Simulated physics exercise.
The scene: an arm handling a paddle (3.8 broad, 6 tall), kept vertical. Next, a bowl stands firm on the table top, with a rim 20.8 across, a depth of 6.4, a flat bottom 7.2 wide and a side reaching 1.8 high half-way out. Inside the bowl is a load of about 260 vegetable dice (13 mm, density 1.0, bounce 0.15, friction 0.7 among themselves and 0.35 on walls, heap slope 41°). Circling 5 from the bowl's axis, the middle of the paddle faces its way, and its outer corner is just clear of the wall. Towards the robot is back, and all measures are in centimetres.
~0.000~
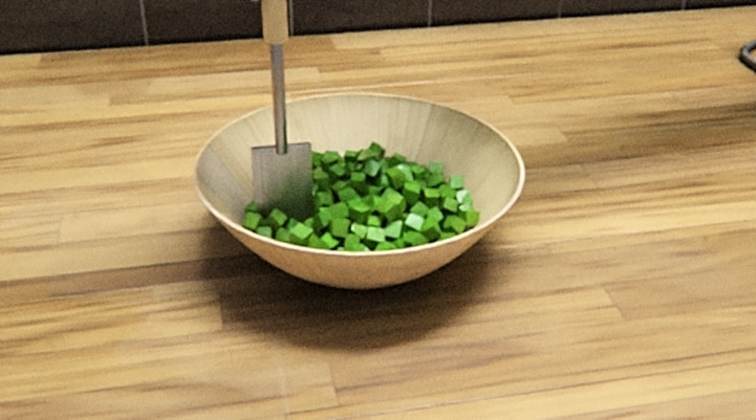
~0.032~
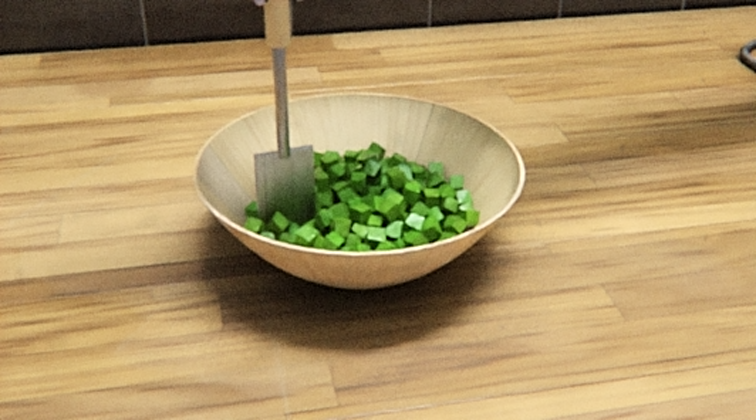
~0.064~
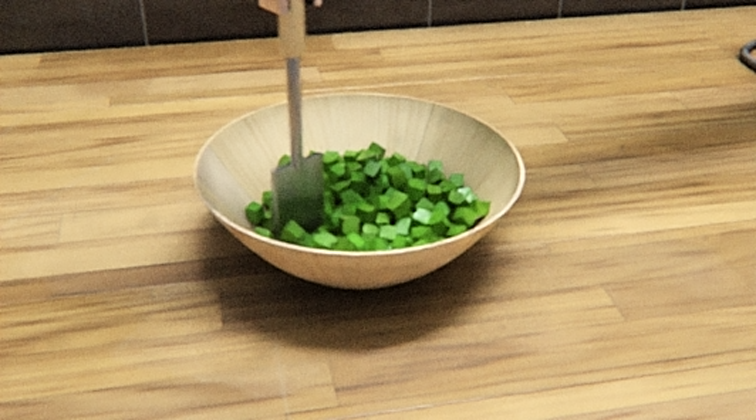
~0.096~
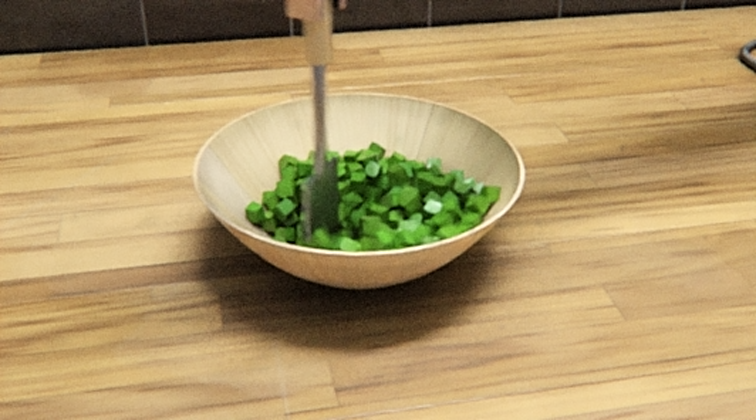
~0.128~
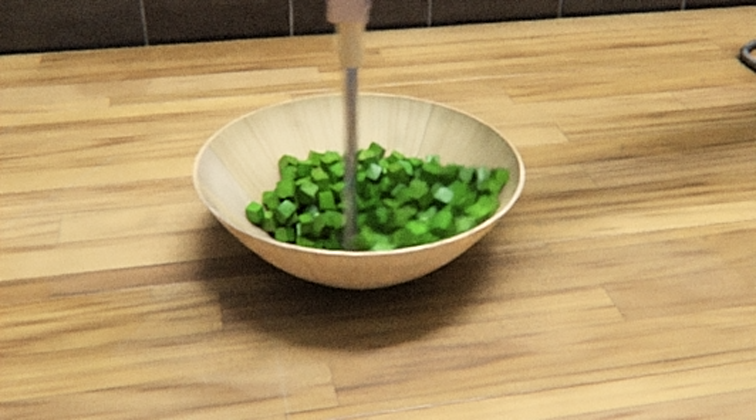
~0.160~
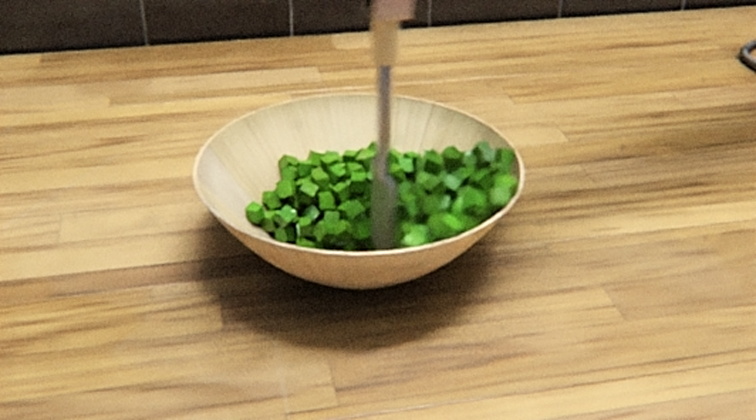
A metal paddle sweeps rightward through green cubes in a wooden bowl, pushing them right.
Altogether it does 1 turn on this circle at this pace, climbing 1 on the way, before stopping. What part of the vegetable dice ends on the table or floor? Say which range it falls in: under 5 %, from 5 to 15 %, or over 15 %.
It falls over 15 %.
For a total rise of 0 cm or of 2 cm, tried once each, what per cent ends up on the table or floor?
I'd reckon around 20 and 20 per cent.
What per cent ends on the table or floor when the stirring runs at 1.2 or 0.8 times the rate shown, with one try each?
I'd expect about 30 per cent, then about 10 per cent.
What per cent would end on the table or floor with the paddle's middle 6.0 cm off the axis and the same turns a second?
Near 15 percent.
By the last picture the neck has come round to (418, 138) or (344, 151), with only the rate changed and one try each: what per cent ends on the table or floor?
Roughly 25 and 15 percent, in that order.
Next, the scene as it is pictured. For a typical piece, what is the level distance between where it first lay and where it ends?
9 centimetres.
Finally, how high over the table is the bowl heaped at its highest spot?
It reaches some 7.5 cm above the table.
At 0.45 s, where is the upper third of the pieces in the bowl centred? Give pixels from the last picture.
I'd point to about (273, 139).
After 0.31 s, 196° round, highest piece 10 above the table; 233 in the bowl, 5 on the table or floor, 18 in flight or on the tool.
After 0.45 s, 296° round, highest piece 9 above the table; 211 in the bowl, 36 on the table or floor, 9 in flight or on the tool.
After 0.73 s, 0° round, highest piece 7 above the table; 197 in the bowl, 59 on the table or floor.
After 1.43 s, 0° round, highest piece 7 above the table; 197 in the bowl, 59 on the table or floor.
At rest, 197 in the bowl, 59 on the table or floor. That is 23 % on the table or floor.
